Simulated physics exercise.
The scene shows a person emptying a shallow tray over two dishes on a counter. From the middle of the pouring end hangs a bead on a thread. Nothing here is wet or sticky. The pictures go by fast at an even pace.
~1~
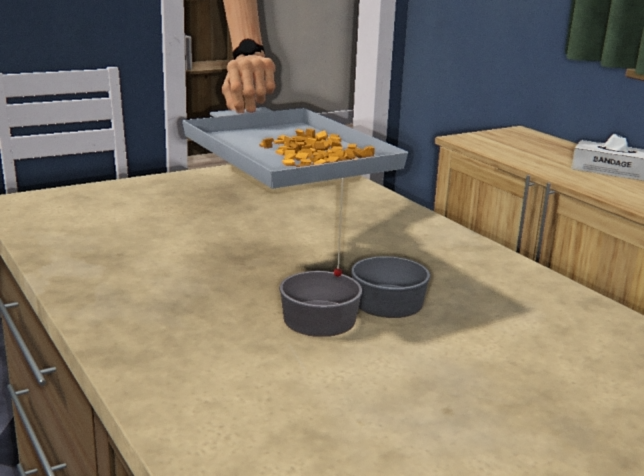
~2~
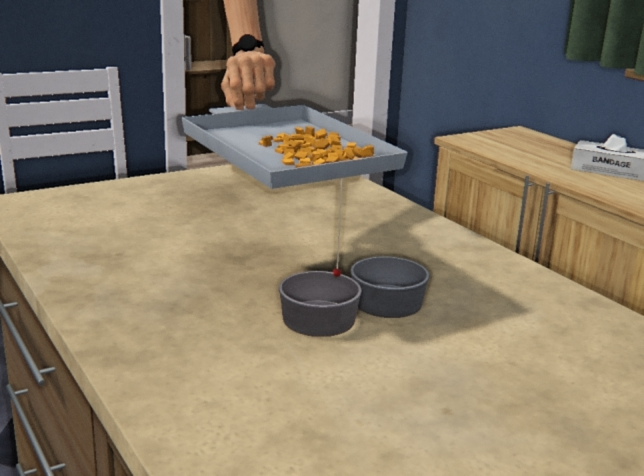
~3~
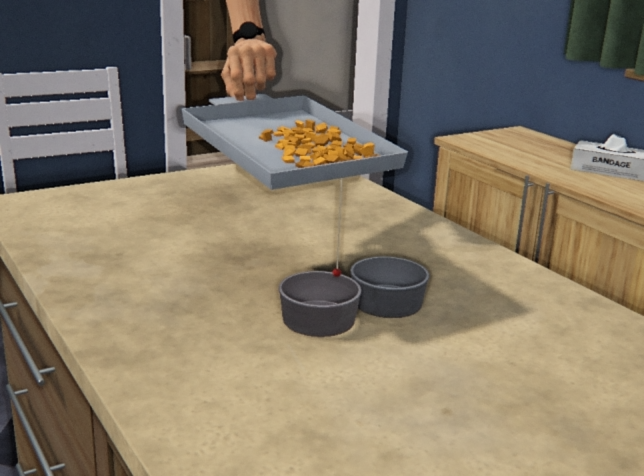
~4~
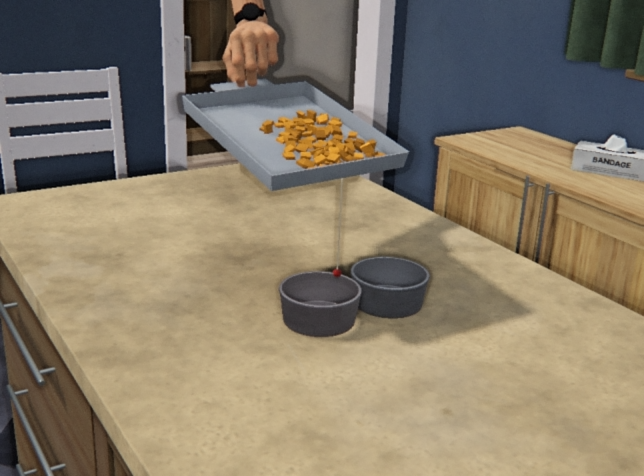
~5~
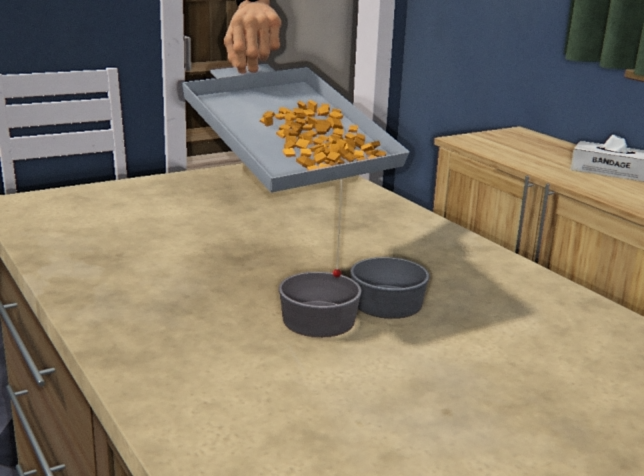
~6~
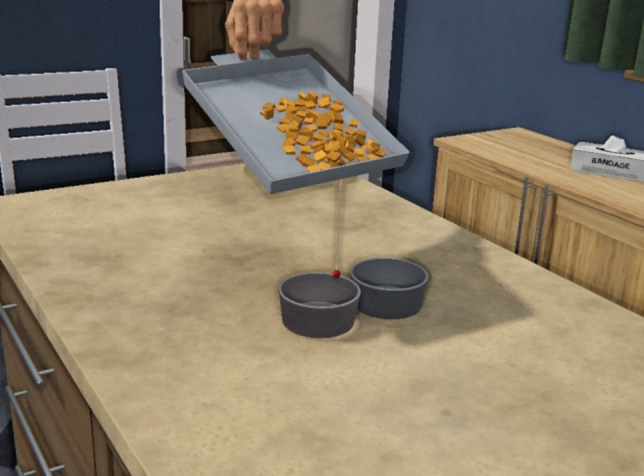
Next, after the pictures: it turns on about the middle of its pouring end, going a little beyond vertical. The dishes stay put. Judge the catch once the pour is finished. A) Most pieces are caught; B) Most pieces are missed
Most pieces are missed.
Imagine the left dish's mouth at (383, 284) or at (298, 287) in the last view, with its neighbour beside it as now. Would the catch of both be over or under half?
For the two tries in order: Not as much as half, not as much as half.
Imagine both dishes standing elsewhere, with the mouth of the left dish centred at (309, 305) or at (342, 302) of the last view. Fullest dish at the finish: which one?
For the first placement, the left-side one; for the second placement, the left-side one.
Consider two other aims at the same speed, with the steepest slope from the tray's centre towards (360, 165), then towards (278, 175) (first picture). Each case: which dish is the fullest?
First try: The dish to the right; second try: The dish to the left.
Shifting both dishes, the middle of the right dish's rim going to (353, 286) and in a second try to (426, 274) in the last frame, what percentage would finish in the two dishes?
About 50 per cent, then about 30 per cent.
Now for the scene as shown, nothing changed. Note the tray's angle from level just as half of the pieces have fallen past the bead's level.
Close to 115° of tilt at that moment.
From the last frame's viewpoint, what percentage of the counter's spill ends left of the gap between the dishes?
Estimate: Roughly 60 %.
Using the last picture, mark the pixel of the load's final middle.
Roughly at (332, 348).
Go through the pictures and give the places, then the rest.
In the first frame, corners of the pouring end (273, 170) and (405, 152), level; middle of the load (323, 153), small crackers; left dish (342, 317); right dish (412, 299); bead on its thread (338, 272).
In the second frame, corners of the pouring end (272, 171) and (404, 152), level; middle of the load (323, 152).
In the third frame, corners of the pouring end (272, 172) and (405, 151), tipped barely, lowest at the left corner; middle of the load (323, 148).
In the fourth frame, corners of the pouring end (273, 174) and (406, 151), tipped a little, lowest at the left corner; middle of the load (324, 143).
In the fifth frame, corners of the pouring end (273, 176) and (406, 151), tipped a little, lowest at the left corner; middle of the load (324, 138).
In the sixth frame, corners of the pouring end (273, 179) and (406, 151), tipped clearly, lowest at the left corner; middle of the load (325, 134); left dish (340, 318); right dish (411, 300).
Just after the last frame, tray tipped steeply; every one on the tray.
A moment on, tray tipped past a quarter turn; roughly two thirds on the tray; just a few in the left dish; about a tenth outside both; roughly a quarter in the air.
Further on, tray tipped past a quarter turn; about a tenth in the left dish; the larger part outside both.
When it is over, tray tipped past a quarter turn; about a tenth in the left dish; not one in the right dish; the larger part outside both.
